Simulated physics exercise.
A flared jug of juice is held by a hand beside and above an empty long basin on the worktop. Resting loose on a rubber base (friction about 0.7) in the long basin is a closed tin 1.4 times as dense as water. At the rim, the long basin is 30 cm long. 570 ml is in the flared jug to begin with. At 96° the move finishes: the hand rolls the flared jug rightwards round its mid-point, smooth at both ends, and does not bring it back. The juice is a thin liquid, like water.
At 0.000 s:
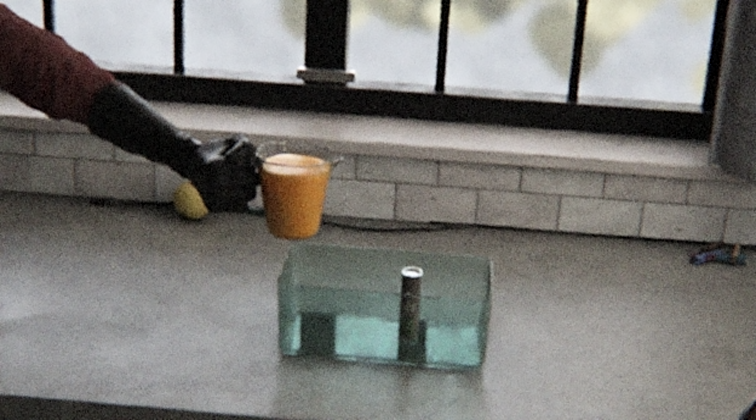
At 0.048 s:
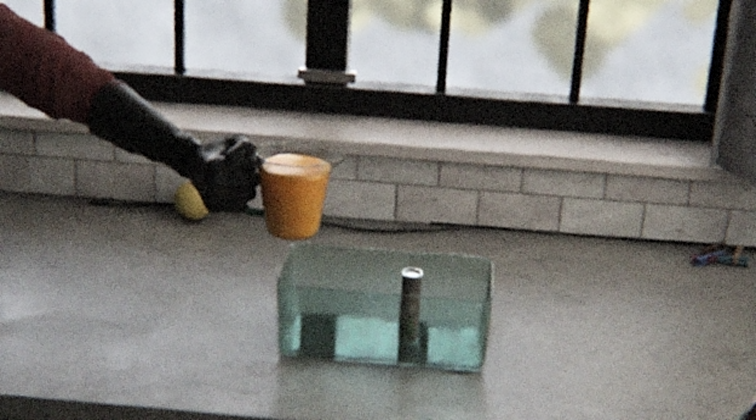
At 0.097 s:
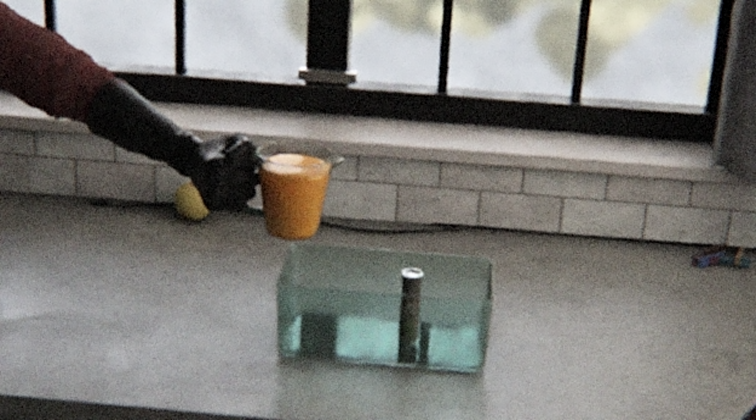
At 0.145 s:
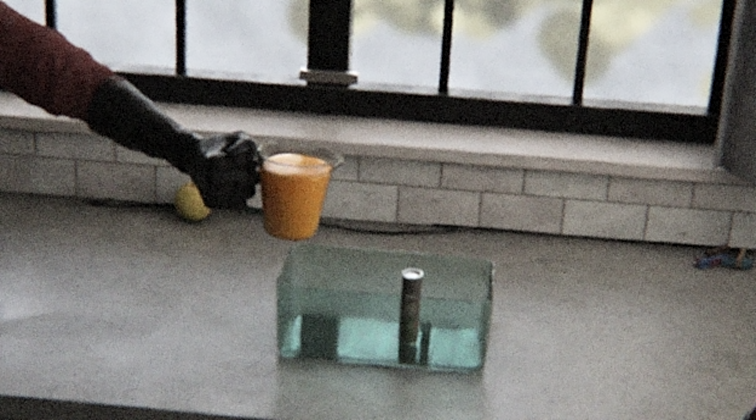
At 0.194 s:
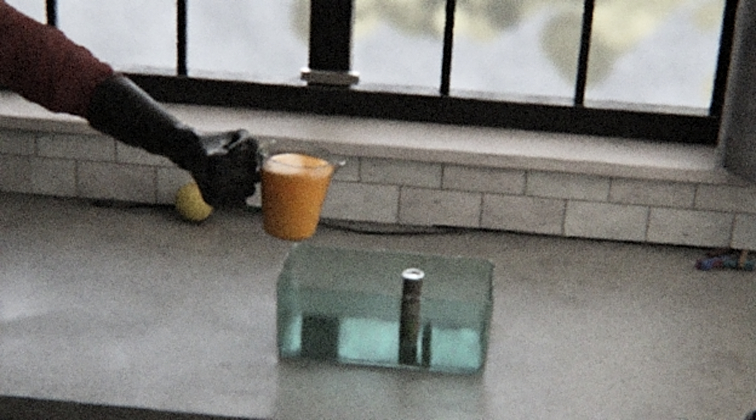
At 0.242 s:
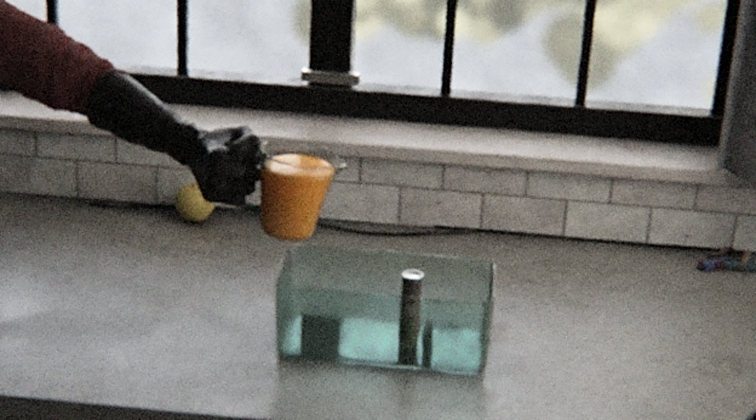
A gloved hand holds a flared jug of orange juice almost level, above and beside a long, clear basin with a tin standing in it on the grey worktop. The hand then slowly rolls the jug slightly rightwards, leaving it at a slight tilt with the juice still inside.
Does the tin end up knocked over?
No: It is going to cope.
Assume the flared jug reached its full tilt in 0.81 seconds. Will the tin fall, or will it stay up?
In that case the tin stays vertical.
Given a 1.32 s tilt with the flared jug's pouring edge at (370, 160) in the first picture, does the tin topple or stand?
After that, the tin overturns.
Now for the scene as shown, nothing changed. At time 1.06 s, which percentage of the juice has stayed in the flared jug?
34 per cent or thereabouts.
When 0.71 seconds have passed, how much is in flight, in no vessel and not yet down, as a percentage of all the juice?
Roughly 12 percent.
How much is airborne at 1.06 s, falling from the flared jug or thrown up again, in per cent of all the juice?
In-air share: About 14 %.
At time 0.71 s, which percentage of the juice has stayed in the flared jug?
Near 84 in a hundred.
After 0.71 s the tilt is 54° and 83 per cent is still to pour; the tin stands where it began.
After 1.06 s the tilt is 87° and 34 per cent is still to pour; the tin stands where it began.
After 1.43 s the tilt is 96° and 3 per cent is still to pour; the tin stands where it began.
After 1.82 s the tilt is 96° and 0 per cent is still to pour; the tin stands where it began.
In the end the tin stands where it began.
